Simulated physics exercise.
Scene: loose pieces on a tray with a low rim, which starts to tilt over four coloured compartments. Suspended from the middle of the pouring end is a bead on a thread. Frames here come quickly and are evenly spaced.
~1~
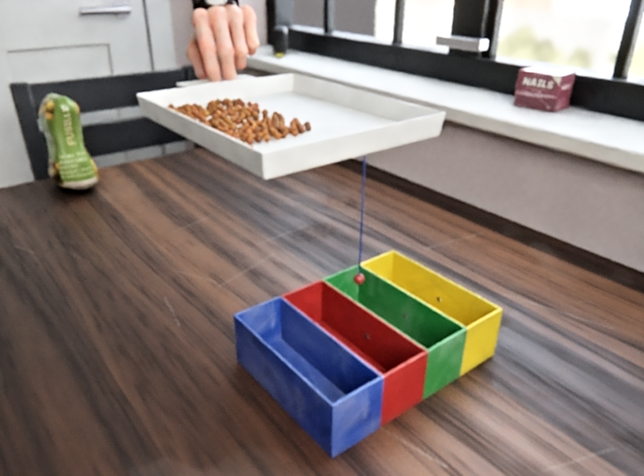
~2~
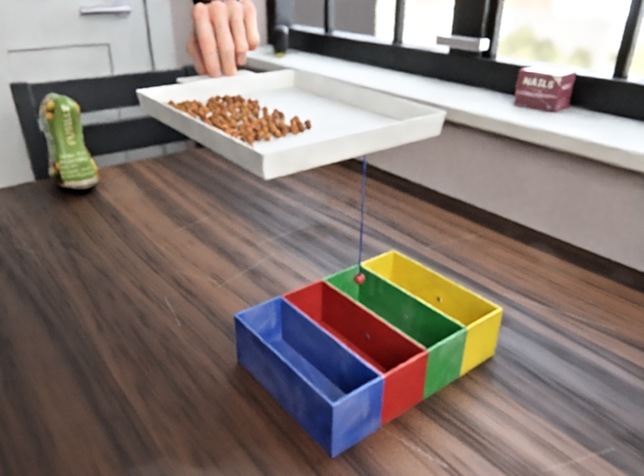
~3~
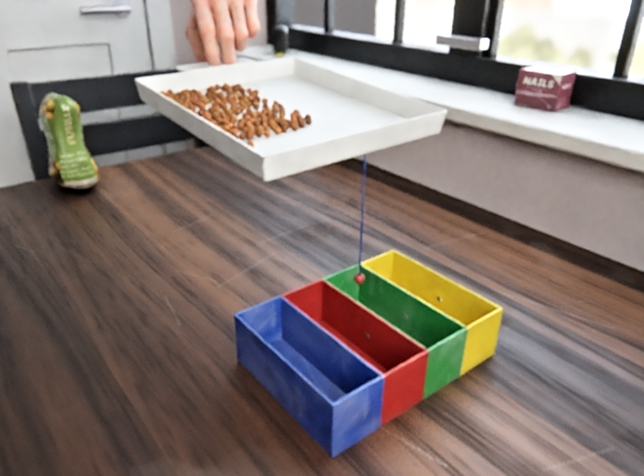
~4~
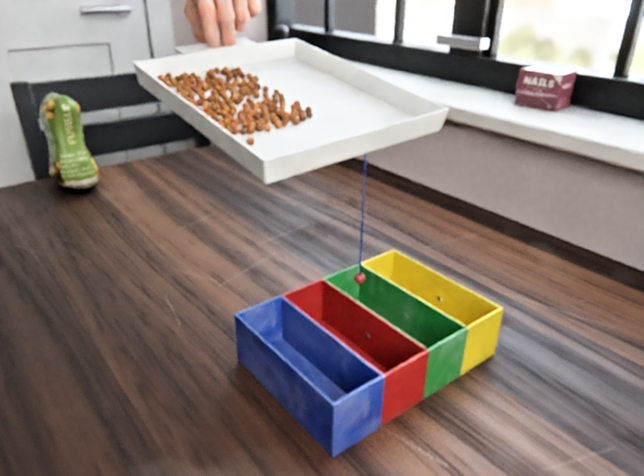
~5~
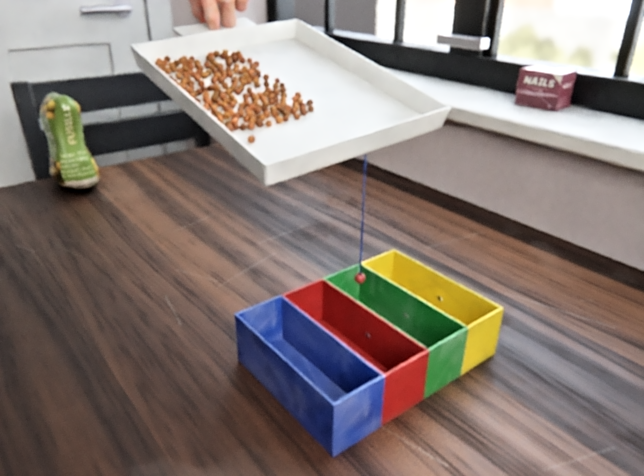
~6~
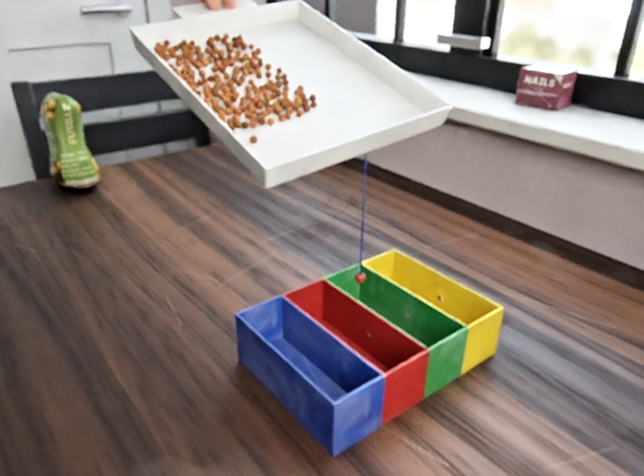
The footage shows a hand raising the far side of a white tray of small brown pieces above blue, red, green and yellow compartments, the tray gradually tilting toward its near left corner as some pieces shift and spread.
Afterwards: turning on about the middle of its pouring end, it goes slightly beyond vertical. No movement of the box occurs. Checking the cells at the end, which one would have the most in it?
The blue cell would have the most in it.
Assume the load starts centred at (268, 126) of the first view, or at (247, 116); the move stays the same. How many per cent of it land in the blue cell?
First 70 %, then 80 %.
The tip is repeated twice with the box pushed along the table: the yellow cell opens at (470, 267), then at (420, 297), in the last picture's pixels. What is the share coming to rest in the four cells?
Trial 1 near 10 %, trial 2 near 100 %.
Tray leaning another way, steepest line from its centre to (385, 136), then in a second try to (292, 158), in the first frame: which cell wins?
Case 1 - the yellow cell. Case 2 - blue.
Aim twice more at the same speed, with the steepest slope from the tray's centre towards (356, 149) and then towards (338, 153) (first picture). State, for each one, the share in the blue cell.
Respectively 20 % and 60 %.
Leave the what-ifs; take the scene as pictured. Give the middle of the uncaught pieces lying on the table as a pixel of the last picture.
The centre sits near (281, 459).
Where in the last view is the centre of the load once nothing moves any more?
Resting centre, last picture - approx. (315, 391).
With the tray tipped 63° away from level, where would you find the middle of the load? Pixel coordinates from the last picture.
The middle of the pieces lands at roughly (291, 167).
Just after the last frame, tray tipped steeply; the larger part on the tray; just a few in the blue cell; about a tenth falling or outside the box.
A moment on, tray tipped past a quarter turn; roughly two thirds on the tray; about a tenth in the blue cell; just a few in the red cell; roughly a quarter falling or outside the box.
Further on, tray tipped past a quarter turn; the larger part in the blue cell; roughly a quarter in the red cell; about a tenth falling or outside the box.
When it is over, tray tipped past a quarter turn; the larger part in the blue cell; roughly a quarter in the red cell; not one in the green cell; not one in the yellow cell; about a tenth outside the box.
